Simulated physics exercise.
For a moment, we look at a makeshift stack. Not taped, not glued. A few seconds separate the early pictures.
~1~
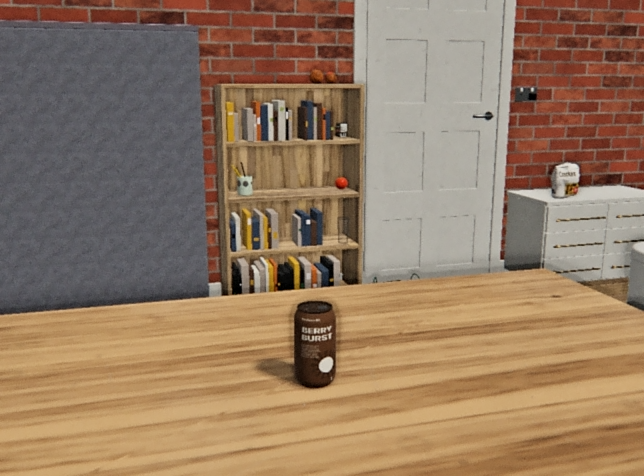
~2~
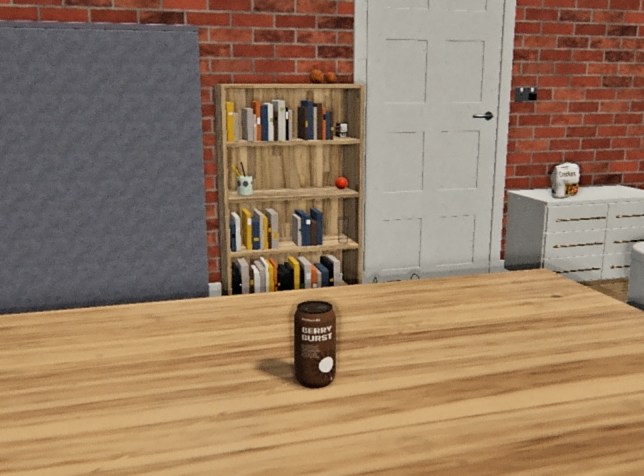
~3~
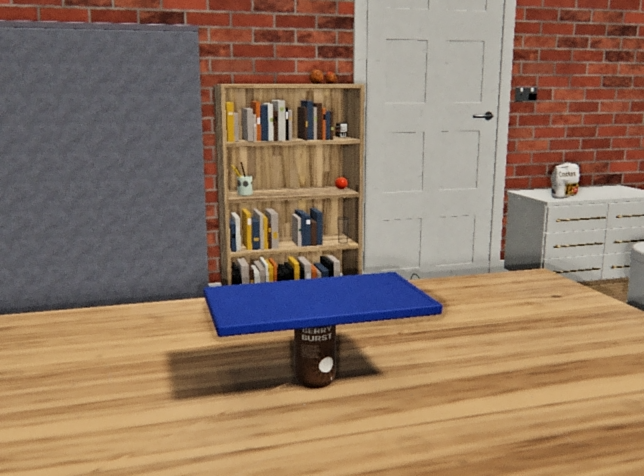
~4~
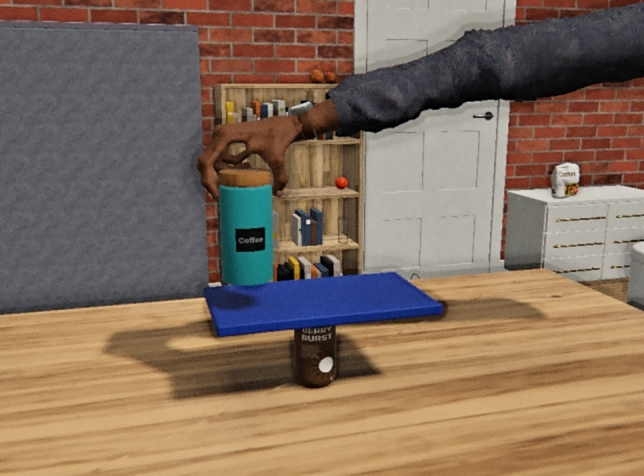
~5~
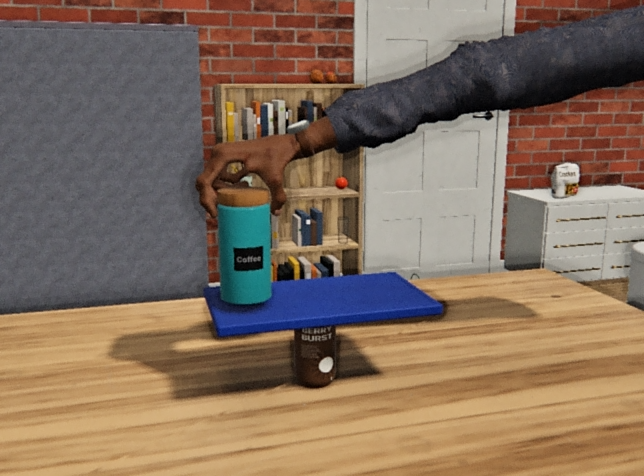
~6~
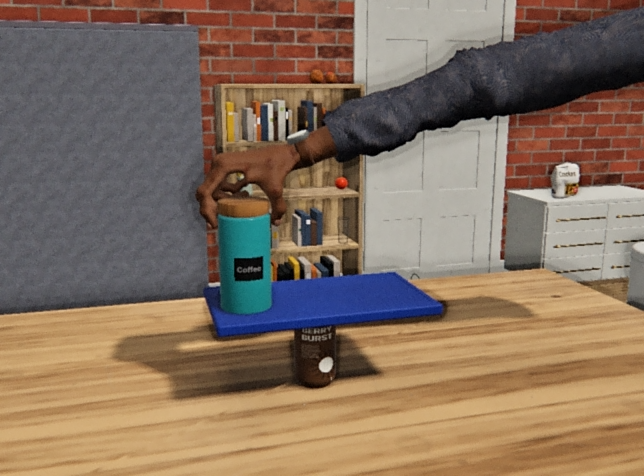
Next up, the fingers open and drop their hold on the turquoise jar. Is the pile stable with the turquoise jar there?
I predict the stack won't bear it.
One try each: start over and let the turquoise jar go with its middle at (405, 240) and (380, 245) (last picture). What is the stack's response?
Topples, then topples.
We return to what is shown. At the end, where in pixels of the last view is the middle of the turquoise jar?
End position: Approximately (55, 418).
Then, 0.40 s past the last view, turquoise jar now fallen; blue lid rocked 34° from its first pose.
Then, 0.60 s past the last view, blue lid rocked 49° from its first pose.
Then, 0.70 s past the last view, blue lid rocked 34° from its first pose.
Then, 0.90 s past the last view, blue lid now fallen.
Finally, fallen, turquoise jar and blue lid; brown can still in place. Final places as the last picture's camera would see them, turquoise jar near (55, 418). The stack comes apart.
